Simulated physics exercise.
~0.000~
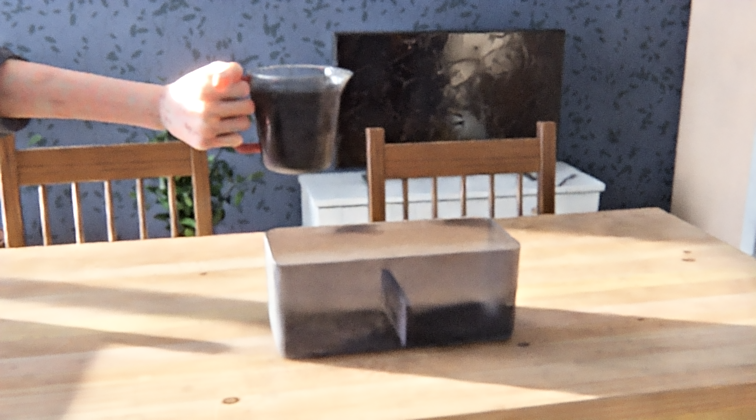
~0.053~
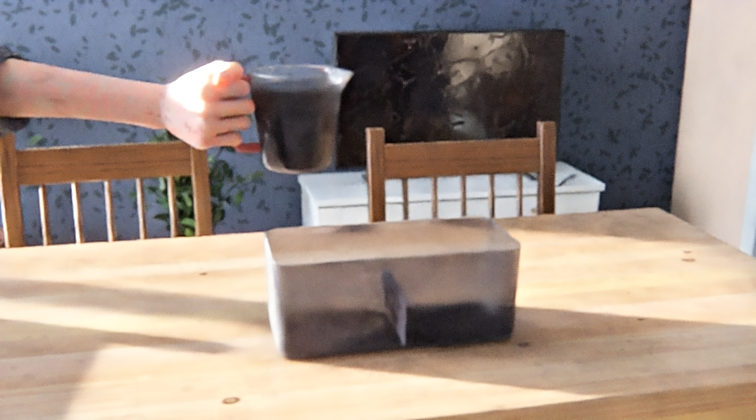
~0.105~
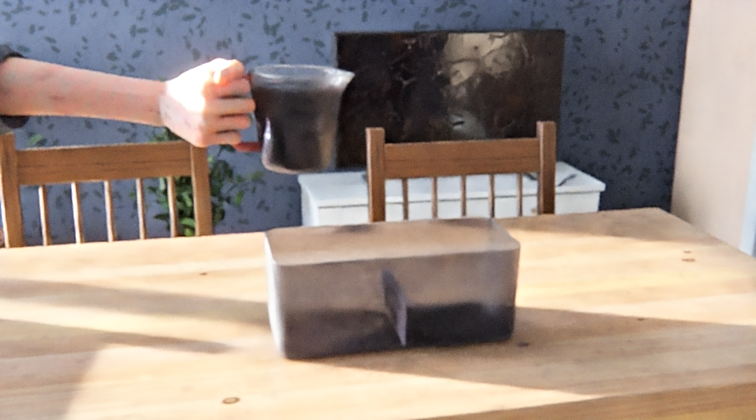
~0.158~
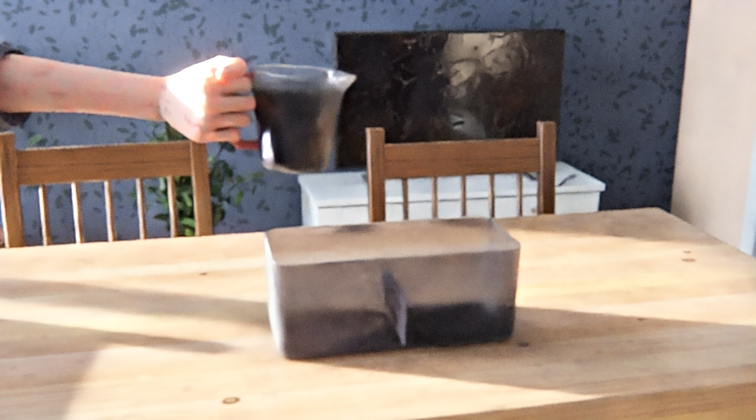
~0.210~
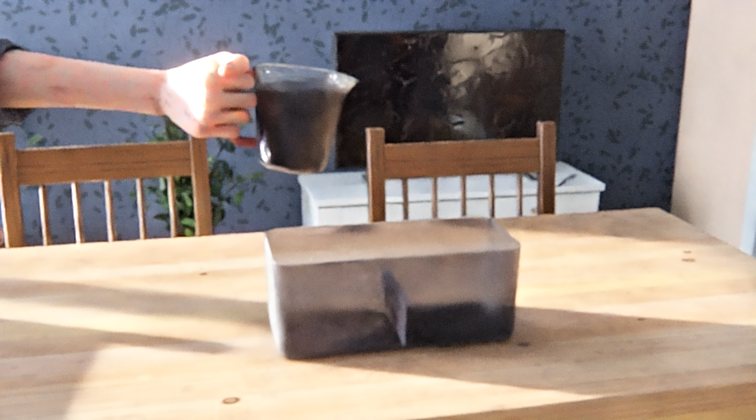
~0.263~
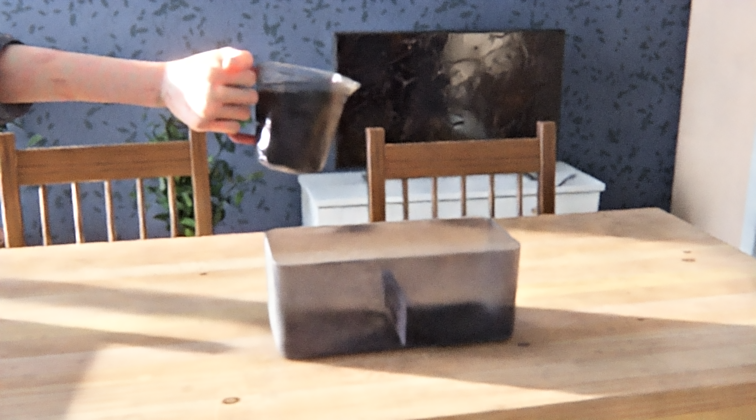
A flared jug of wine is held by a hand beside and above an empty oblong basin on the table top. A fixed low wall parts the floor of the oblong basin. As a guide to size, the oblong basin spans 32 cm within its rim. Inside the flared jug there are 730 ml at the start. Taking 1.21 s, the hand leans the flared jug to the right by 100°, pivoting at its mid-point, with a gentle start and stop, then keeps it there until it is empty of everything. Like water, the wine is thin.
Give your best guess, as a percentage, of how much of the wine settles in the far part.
I would say 81 per cent of it settles there.
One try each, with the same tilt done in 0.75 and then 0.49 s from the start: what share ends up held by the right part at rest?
80 in a hundred, followed by 70 in a hundred.
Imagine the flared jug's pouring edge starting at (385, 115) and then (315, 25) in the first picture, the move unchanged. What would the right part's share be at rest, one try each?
Try 1: 95 %; try 2: 35 %.
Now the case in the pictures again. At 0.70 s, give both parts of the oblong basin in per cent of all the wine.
0 per cent left and 5 right, roughly.
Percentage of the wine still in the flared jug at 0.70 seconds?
Roughly 76 per cent.
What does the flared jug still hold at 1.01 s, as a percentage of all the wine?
24 per cent or thereabouts.
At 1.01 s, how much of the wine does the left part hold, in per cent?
Roughly 2 per cent.
By 0.70 s the tilt is 62° and 76 per cent is still to pour, 0 is left of the wall and 5 right of it.
By 1.01 s the tilt is 94° and 24 per cent is still to pour, 2 is left of the wall and 53 right of it.
By 1.35 s the tilt is 100° and 1 per cent is still to pour, 14 is left of the wall and 81 right of it.
By 1.71 s the tilt is 100° and 0 per cent is still to pour, 18 is left of the wall and 81 right of it.
At rest 18 per cent lies left of the wall, 81 right of it and 1 outside.
